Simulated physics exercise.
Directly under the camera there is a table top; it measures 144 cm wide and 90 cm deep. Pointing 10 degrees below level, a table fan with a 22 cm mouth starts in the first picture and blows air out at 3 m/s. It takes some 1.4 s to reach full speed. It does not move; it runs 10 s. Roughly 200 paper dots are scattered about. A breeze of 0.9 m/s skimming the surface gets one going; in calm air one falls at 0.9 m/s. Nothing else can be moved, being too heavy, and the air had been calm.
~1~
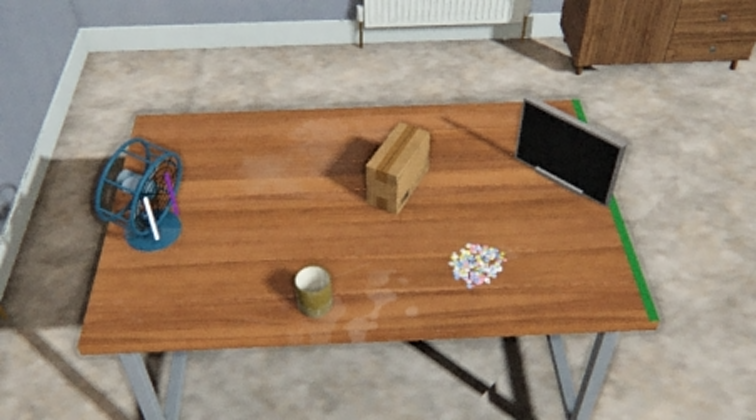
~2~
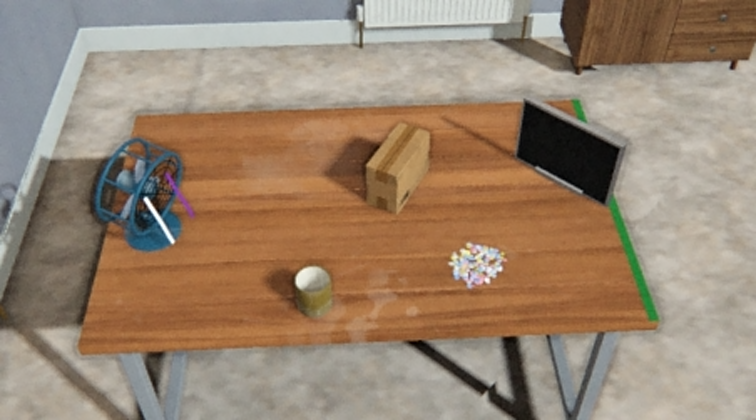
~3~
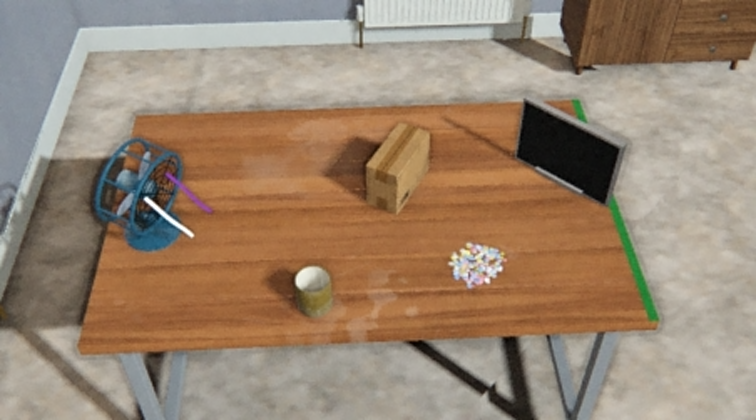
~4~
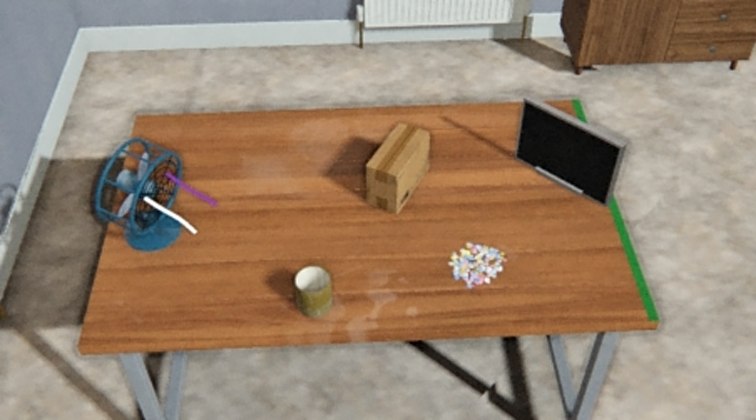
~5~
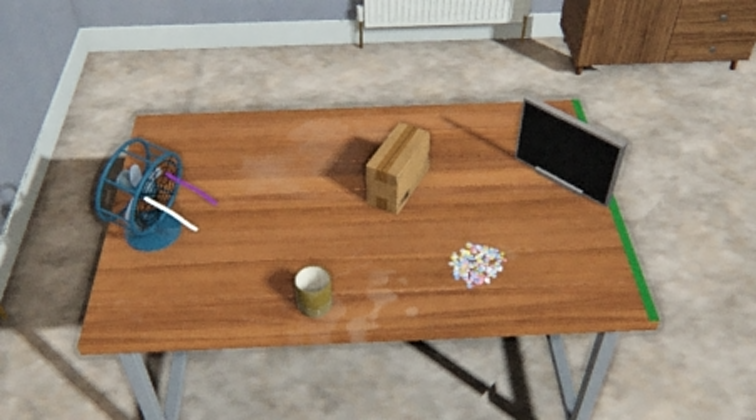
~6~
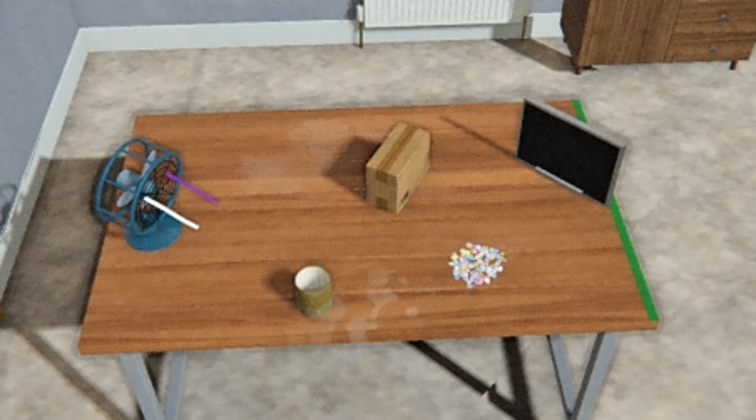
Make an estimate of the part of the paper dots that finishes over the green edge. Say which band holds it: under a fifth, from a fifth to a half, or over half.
The amount is greater than half.
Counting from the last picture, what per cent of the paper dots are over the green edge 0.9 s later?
I'd say near 100 per cent by then.
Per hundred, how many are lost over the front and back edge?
0 % front, 0 % back.
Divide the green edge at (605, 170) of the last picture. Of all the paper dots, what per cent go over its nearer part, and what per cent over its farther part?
Roughly 100 % cross the nearer stretch, while around 0 % cross the farther one.
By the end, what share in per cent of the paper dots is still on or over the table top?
Some 0 per cent.
Then, 0.9 s after the last picture, 98 % are over the green edge; 11 % have settled or left.
Then, 2.1 s after the last picture, 98 % are over the green edge; 100 % have settled or left.
Then, 4.4 s after the last picture, 98 % are over the green edge; 100 % have settled or left.
Then, 8.9 s after the last picture, at the end, 98 % are over the green edge.
